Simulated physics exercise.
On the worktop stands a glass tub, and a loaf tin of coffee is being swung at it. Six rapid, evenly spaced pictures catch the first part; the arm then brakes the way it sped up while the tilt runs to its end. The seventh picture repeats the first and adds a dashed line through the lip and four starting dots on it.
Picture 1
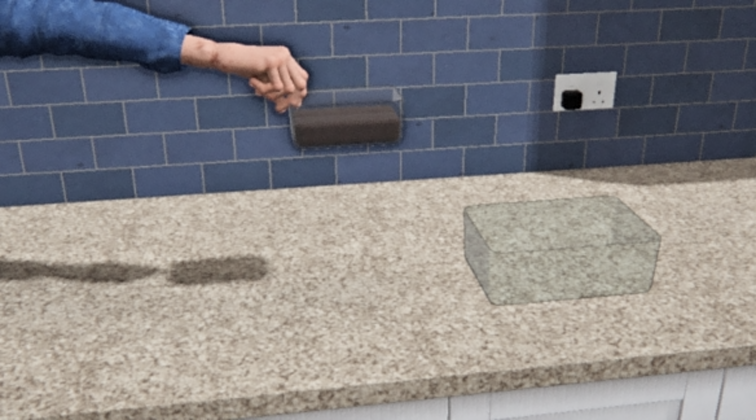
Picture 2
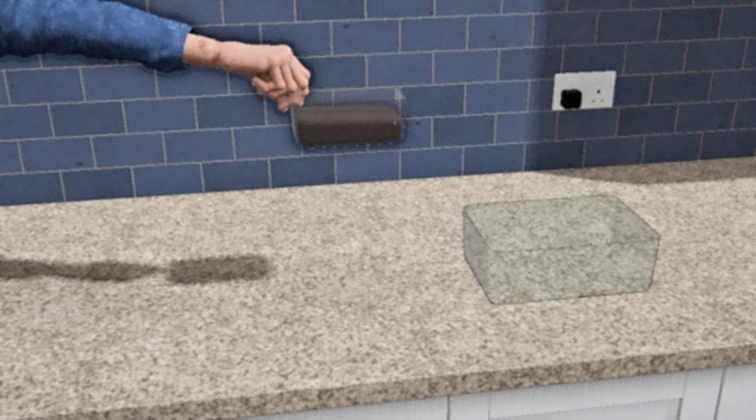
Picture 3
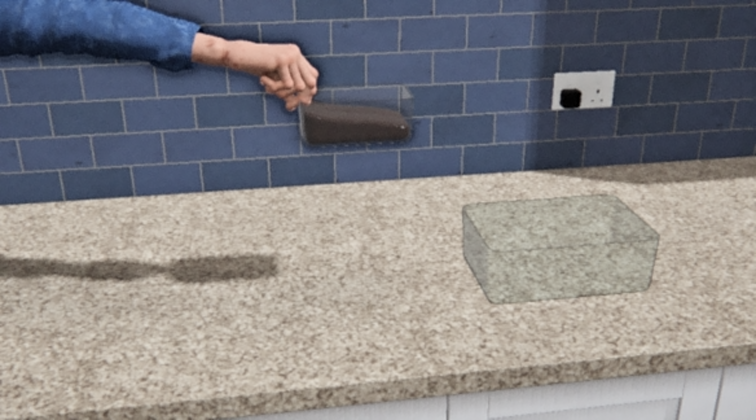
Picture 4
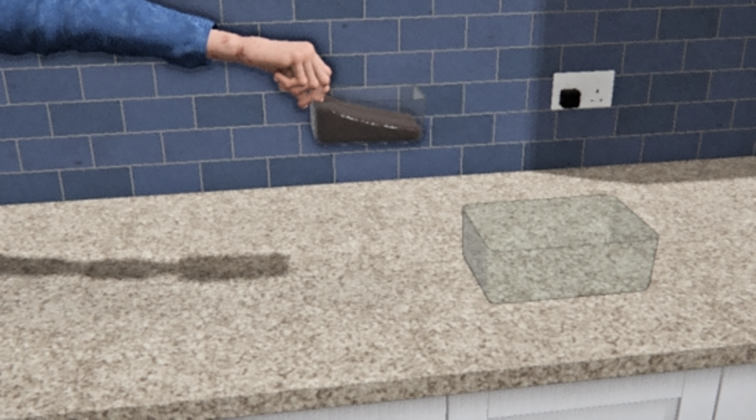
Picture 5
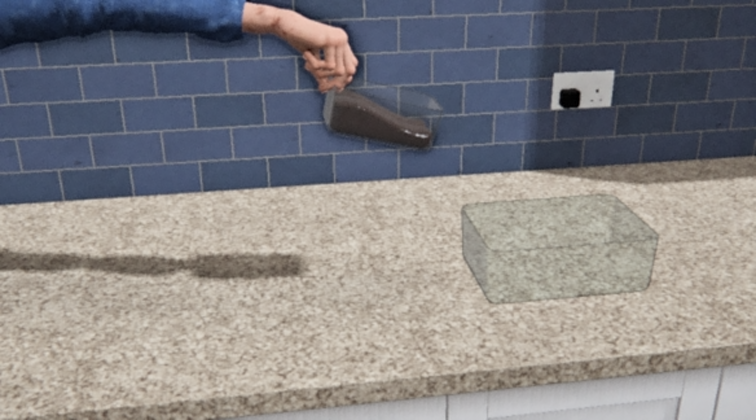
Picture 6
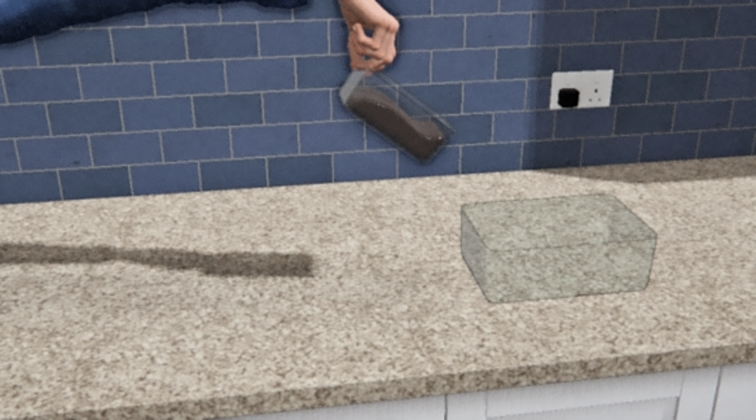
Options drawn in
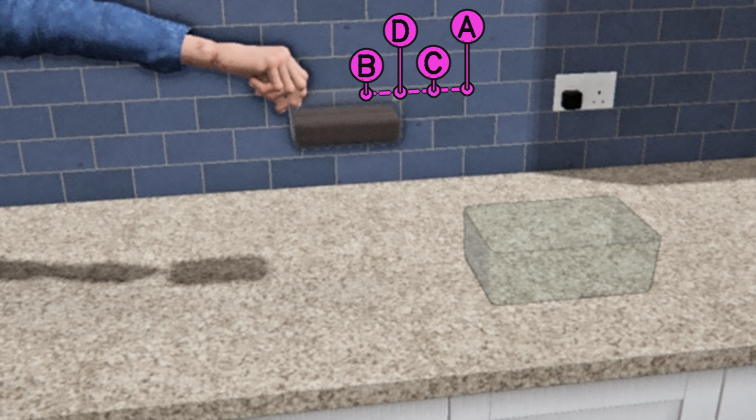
A hand in a blue sleeve moves a clear, loaf-shaped container of dark brown coffee a short way right above a speckled worktop, then tilts it downward to the right, the contents shifting inside, while a glass tub stays still.
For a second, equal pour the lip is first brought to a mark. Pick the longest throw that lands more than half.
B.
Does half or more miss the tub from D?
No.
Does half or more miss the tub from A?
No, that is safe.
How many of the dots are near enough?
All four.
In magenta, A at (467, 88); B at (366, 93); C at (433, 90); D at (400, 92).
For dot A, about 85 % lands in the tub, 5 % falls short and 10 % goes beside or beyond.
For dot B, about 61 % lands in the tub, 31 % falls short and 8 % goes beside or beyond.
For dot C, about 84 % lands in the tub, 5 % falls short and 11 % goes beside or beyond.
For dot D, about 80 % lands in the tub, 11 % falls short and 9 % goes beside or beyond.
